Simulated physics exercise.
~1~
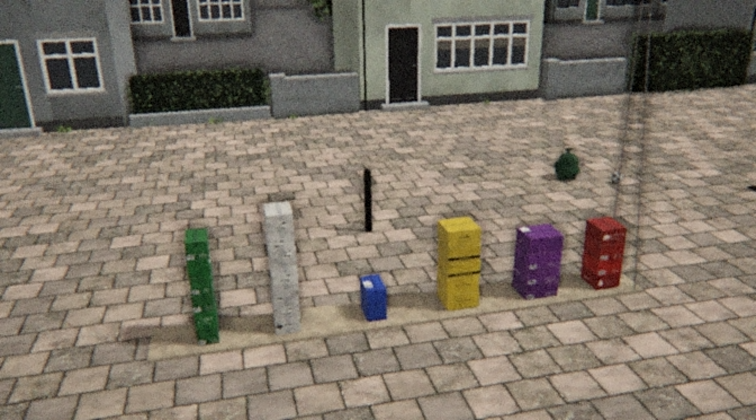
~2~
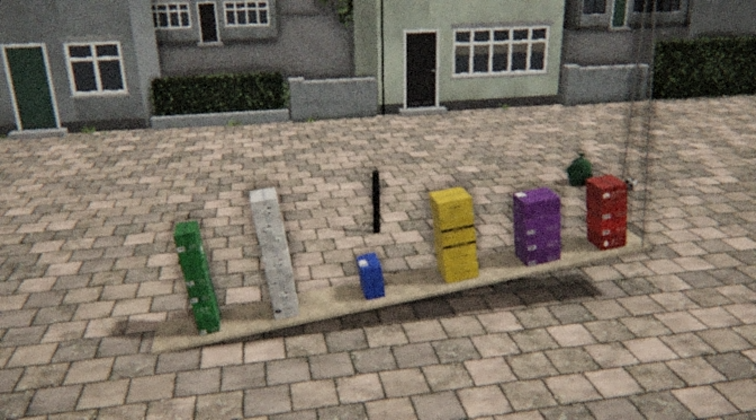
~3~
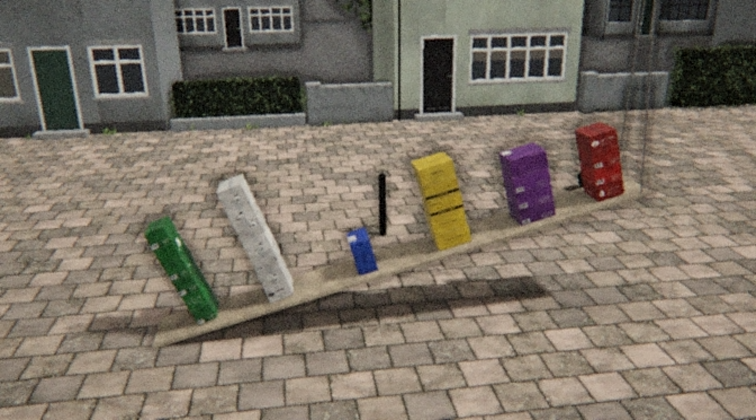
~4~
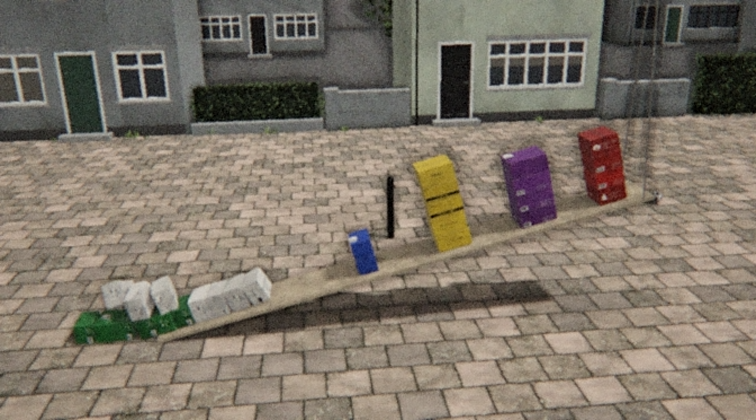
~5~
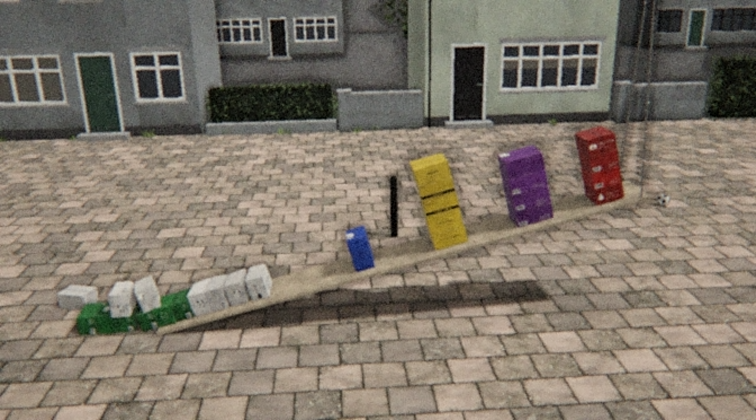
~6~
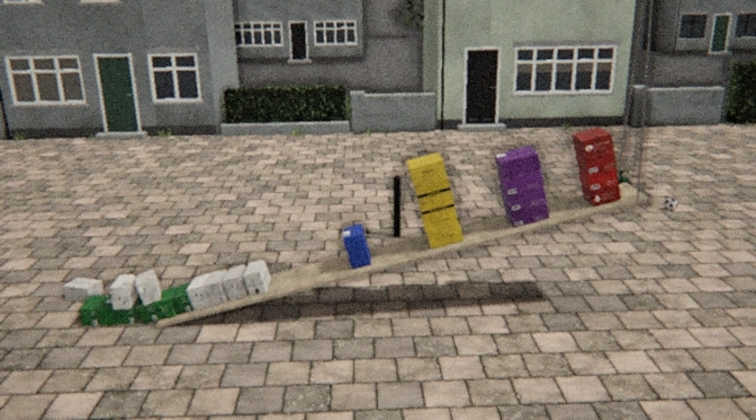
A long pale deck lies on a paved square before grey and pale green houses, seen from slightly above as the view drifts gently sideways. Along it, from left to right, stand green, white, blue, yellow, purple and red piles of cartons, with a dark post behind. The deck's right end rises, tilting every pile leftward, and the tall green and white piles lean furthest. Both then topple to the left, spilling across the low end and onto the paving. The deck stays raised, with the blue, yellow, purple and red piles still standing, tilted, while the green and white cartons lie fallen.
